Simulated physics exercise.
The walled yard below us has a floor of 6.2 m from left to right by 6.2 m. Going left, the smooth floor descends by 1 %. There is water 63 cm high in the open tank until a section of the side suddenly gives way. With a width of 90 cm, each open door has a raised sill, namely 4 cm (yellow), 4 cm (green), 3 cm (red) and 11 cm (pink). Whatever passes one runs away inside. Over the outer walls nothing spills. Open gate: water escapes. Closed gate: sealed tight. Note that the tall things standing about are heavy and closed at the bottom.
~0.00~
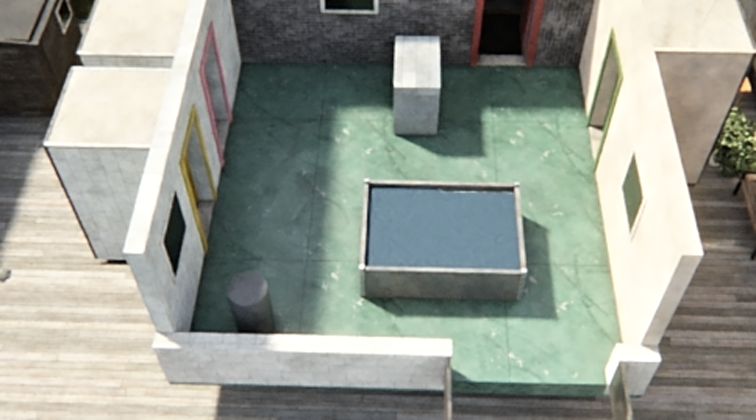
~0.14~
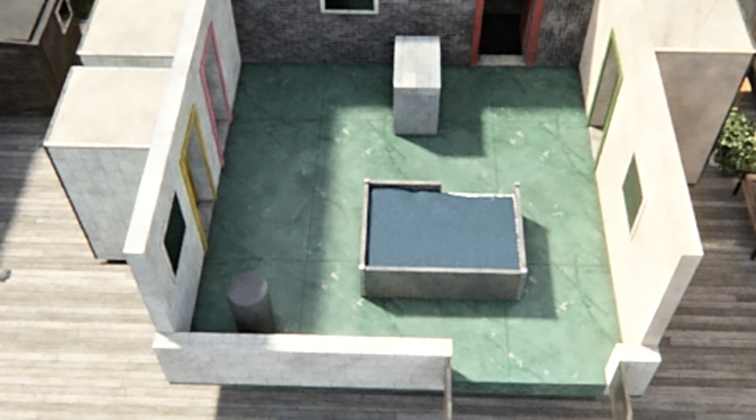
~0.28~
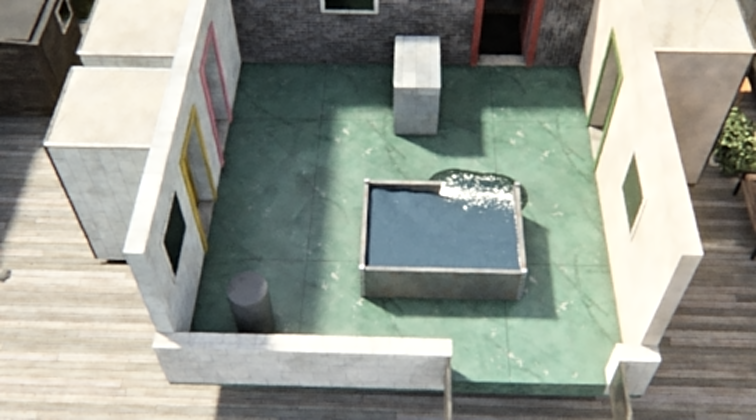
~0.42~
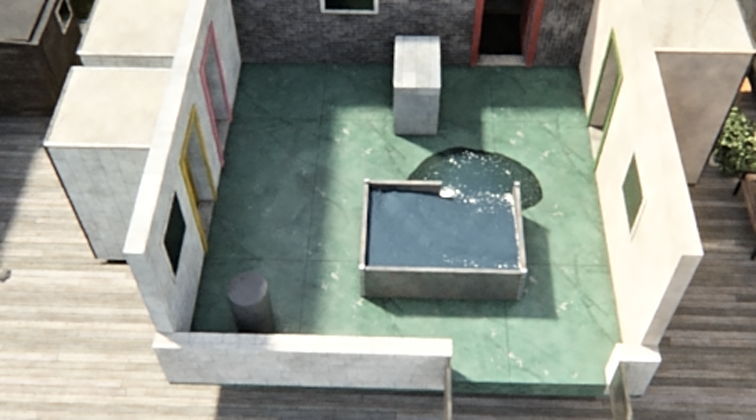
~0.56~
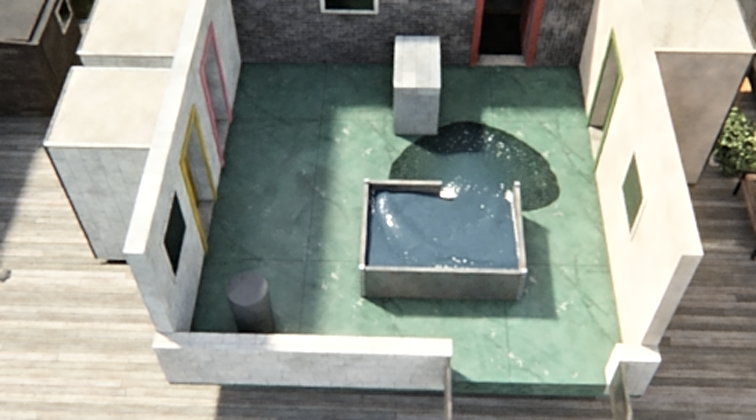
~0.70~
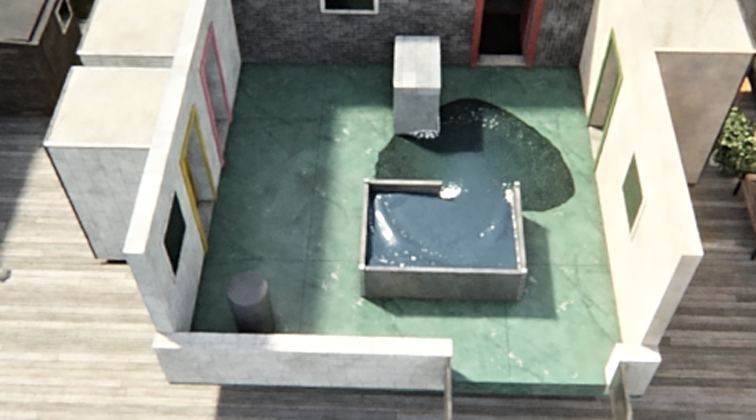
A walled yard with a green marbled floor is seen from high above, ringed by grey wooden decking, and the view stays fixed. An open tank of dark blue water sits right of centre, with a pale block behind it, a dark grey cylinder at lower left, and yellow, pink, red and green doorways around the walls. Part of the tank's far side opens, and water pours through, foaming and spreading backward and sideways in a dark, widening pool around the block's base while ripples cross the tank.
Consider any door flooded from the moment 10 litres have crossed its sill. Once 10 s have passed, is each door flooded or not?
The yellow door lets in a smaller amount than the limit; the green door lets in a larger amount than the limit; the red door lets in a larger amount than the limit; the pink door lets in a smaller amount than the limit.
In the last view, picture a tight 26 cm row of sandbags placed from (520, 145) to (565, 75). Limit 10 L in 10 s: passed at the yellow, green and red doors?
At the yellow door the limit is not reached, at the green door it is exceeded, and at the red door it is exceeded.
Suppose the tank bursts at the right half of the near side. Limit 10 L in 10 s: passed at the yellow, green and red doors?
For yellow, too little; for green, too little; for red, too little.
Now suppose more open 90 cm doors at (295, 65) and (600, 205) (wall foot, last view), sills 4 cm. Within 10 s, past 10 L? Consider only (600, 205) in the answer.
Well, for that spot the inflow stays beneath the mark.
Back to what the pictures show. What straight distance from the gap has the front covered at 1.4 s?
Distance: Approx. 3.6 m.
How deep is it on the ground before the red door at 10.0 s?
The depth there is near 6.5 cm.
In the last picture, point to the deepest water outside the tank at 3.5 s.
Roughly at pixel (455, 67).
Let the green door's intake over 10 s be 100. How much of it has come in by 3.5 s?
I'd put it at about 45 per cent by that point.
After 1.4 s water covers 25 % of the floor and is deepest (33 cm) near (493, 205); yellow door not reached, green door 6 cm at the sill, 0 L in, red door 4 cm at the sill, 15 L in, pink door not reached.
After 2.2 s water covers 40 % of the floor and is deepest (34 cm) near (564, 68); yellow door not reached, green door 9 cm at the sill, 27 L in, red door 15 cm at the sill, 96 L in, pink door not reached.
After 3.5 s water covers 50 % of the floor and is deepest (26 cm) near (455, 67); yellow door not reached, green door 8 cm at the sill, 58 L in, red door 18 cm at the sill, 243 L in, pink door 6 cm at the sill, 0 L in.
After 6.0 s water covers 55 % of the floor and is deepest (14 cm) near (447, 131); yellow door 5 cm at the sill, 0 L in, green door 9 cm at the sill, 93 L in, red door 11 cm at the sill, 366 L in, pink door 9 cm at the sill, 0 L in.
After 10.0 s water covers 90 % of the floor and is deepest (9 cm) near (447, 124); yellow door 5 cm at the sill, 2 L in, green door 6 cm at the sill, 130 L in, red door 7 cm at the sill, 455 L in, pink door 7 cm at the sill, 0 L in.
